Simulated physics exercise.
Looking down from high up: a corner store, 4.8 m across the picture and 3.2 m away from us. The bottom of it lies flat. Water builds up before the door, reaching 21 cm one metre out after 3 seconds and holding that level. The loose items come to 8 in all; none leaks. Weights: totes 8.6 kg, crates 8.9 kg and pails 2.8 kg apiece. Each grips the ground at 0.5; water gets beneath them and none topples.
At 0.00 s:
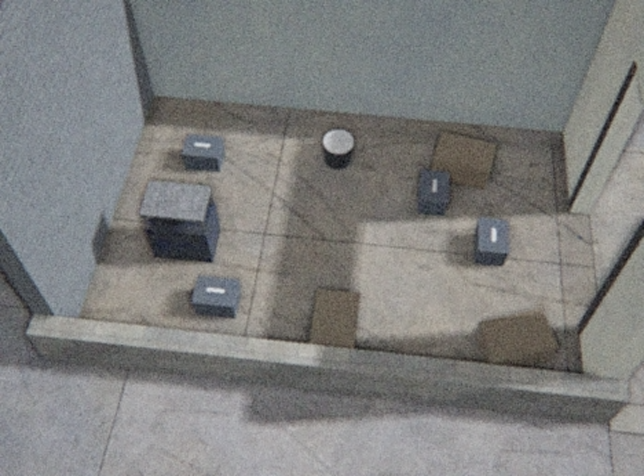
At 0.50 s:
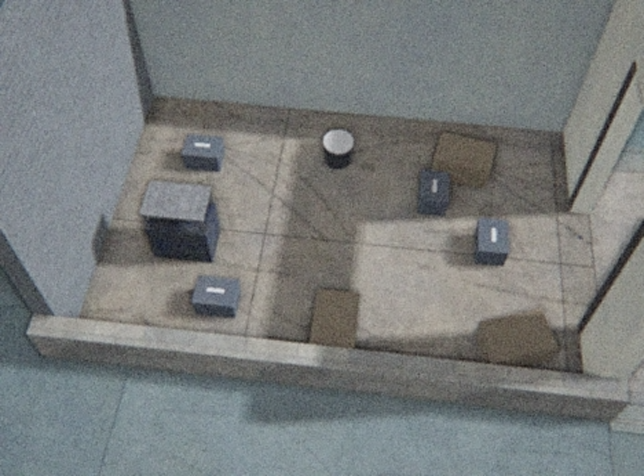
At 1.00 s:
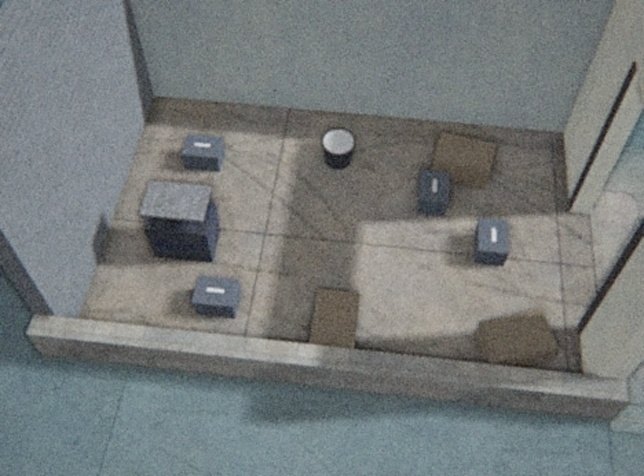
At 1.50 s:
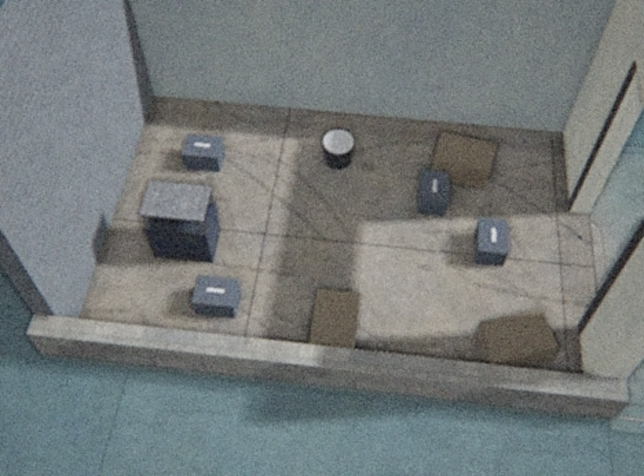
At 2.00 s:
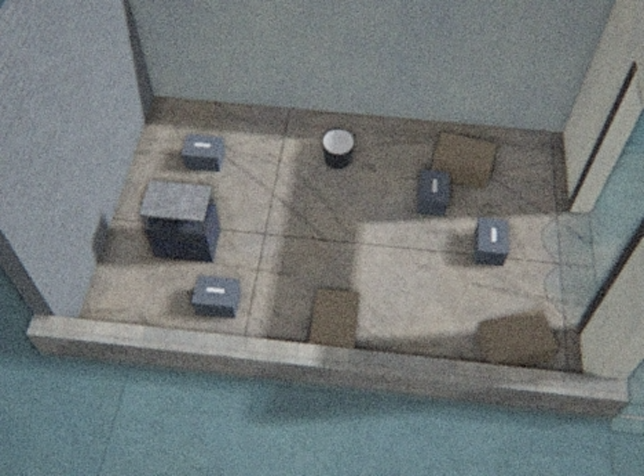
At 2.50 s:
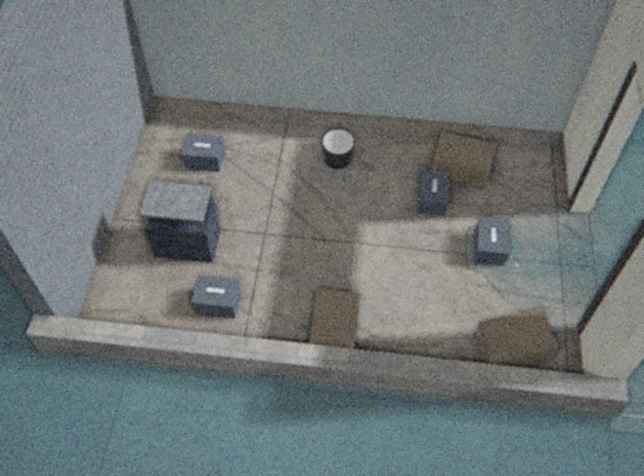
Teal water spreading over the pavement outside a small store, then creeping through the right-hand doorway while the boxes inside stay still.
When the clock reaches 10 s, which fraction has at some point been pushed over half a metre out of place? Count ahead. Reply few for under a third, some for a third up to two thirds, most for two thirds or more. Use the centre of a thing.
Most.
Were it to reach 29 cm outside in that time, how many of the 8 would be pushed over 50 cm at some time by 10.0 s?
Under that setup the answer is 7.
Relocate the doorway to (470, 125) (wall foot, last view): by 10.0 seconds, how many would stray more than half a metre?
Then 6 of them would.
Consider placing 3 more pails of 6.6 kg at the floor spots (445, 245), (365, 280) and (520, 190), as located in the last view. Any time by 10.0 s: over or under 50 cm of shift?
One: Beyond it. Two: Beyond it. Three: Within it.
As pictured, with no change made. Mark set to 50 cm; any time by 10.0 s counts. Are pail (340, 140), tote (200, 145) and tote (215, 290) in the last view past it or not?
Taking them in turn, the first is beyond the limit, the second within the limit and the third beyond the limit.
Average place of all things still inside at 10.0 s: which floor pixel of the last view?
Roughly at (265, 196).
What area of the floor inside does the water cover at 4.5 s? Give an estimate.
At that time the wet patch spans about 8.5 m2.
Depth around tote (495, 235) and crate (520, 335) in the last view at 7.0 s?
Roughly 7 and 4 cm.
After 3.5 s 1 of 8 are over 50 cm from their spots; 0 afloat.
After 4.5 s 2 of 8 are over 50 cm from their spots; 0 afloat.
After 7.0 s 6 of 8 are over 50 cm from their spots; 5 afloat.
After 10.0 s 6 of 8 are over 50 cm from their spots, and 6 have been at some point; 8 afloat.
